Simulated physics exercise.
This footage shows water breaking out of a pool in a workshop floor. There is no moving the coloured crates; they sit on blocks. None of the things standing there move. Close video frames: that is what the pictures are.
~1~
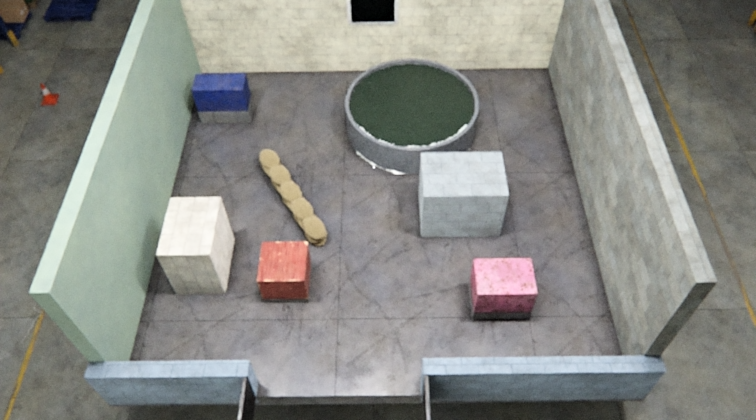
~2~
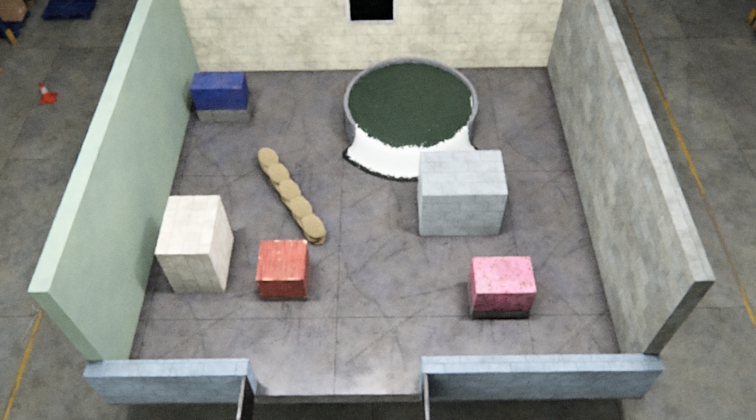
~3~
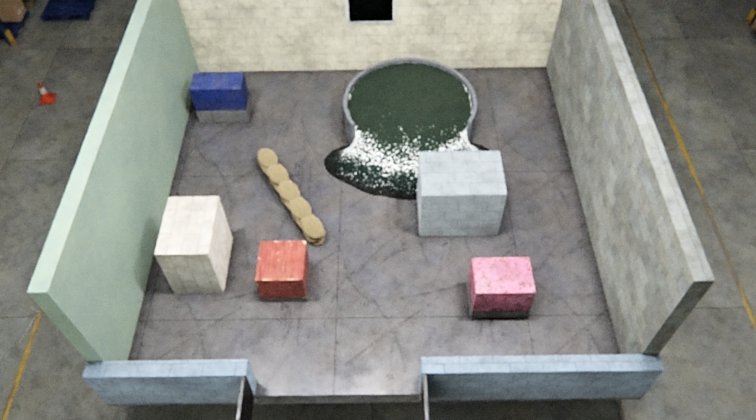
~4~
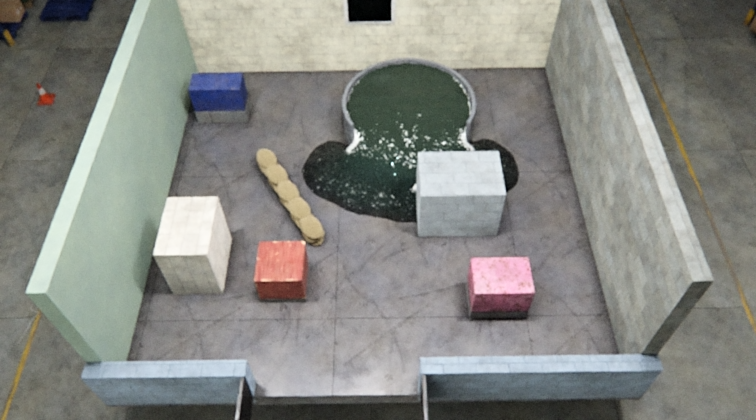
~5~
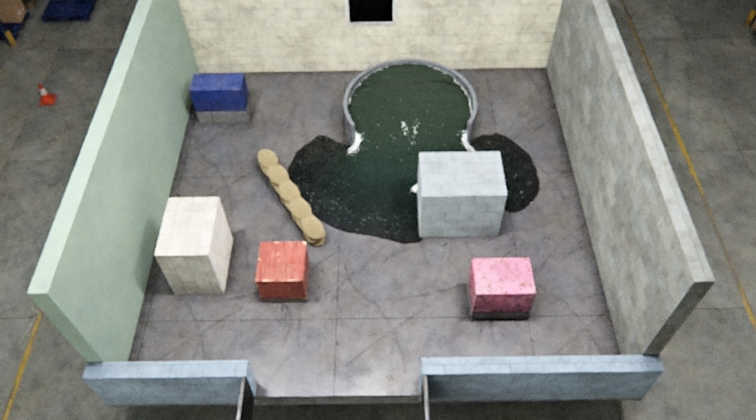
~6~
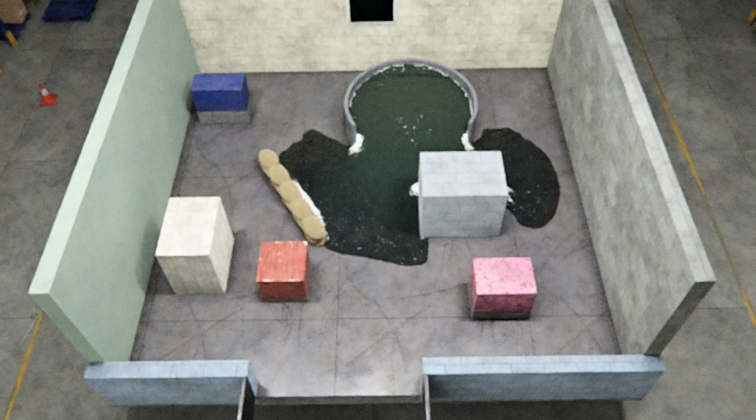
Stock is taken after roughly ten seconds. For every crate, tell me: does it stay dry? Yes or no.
Here is how it goes: The blue crate, yes, it stays dry; the pink crate, yes, it stays dry; the red crate, no, it gets wet.
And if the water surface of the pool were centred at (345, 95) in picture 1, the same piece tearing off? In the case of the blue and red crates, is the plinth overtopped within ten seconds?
I reckon the blue one is unharmed, while the red one is unharmed.
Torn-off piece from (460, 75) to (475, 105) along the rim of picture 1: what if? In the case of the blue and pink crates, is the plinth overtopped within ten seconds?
My reading: The blue one remains dry; the pink one keeps dry.
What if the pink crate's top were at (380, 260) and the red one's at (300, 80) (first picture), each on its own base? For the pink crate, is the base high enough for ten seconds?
Pink is reached.
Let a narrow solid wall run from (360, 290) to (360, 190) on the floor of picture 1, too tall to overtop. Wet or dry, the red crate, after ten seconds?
Red stays clear.
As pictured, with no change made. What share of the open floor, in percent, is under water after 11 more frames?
Around 40 percent, give or take.
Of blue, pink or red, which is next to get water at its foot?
It's the red crate.
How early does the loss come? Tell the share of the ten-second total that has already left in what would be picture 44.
Roughly 75 percent.
A moment on, water covers 25 % of the floor; the blue crate not reached, the pink crate not reached, the red crate water round its plinth.
Next, water covers 40 % of the floor; the blue crate water round its plinth, the pink crate water round its plinth, the red crate water round its plinth.
Then, water covers 60 % of the floor; the blue crate water round its plinth, the pink crate water round its plinth, the red crate water round its plinth.
Later, water covers 75 % of the floor; the blue crate water round its plinth, the pink crate water round its plinth, the red crate water round its plinth.
In the end, water covers 90 % of the floor; the blue crate stayed above the water, the pink crate stayed above the water, the red crate was topped.
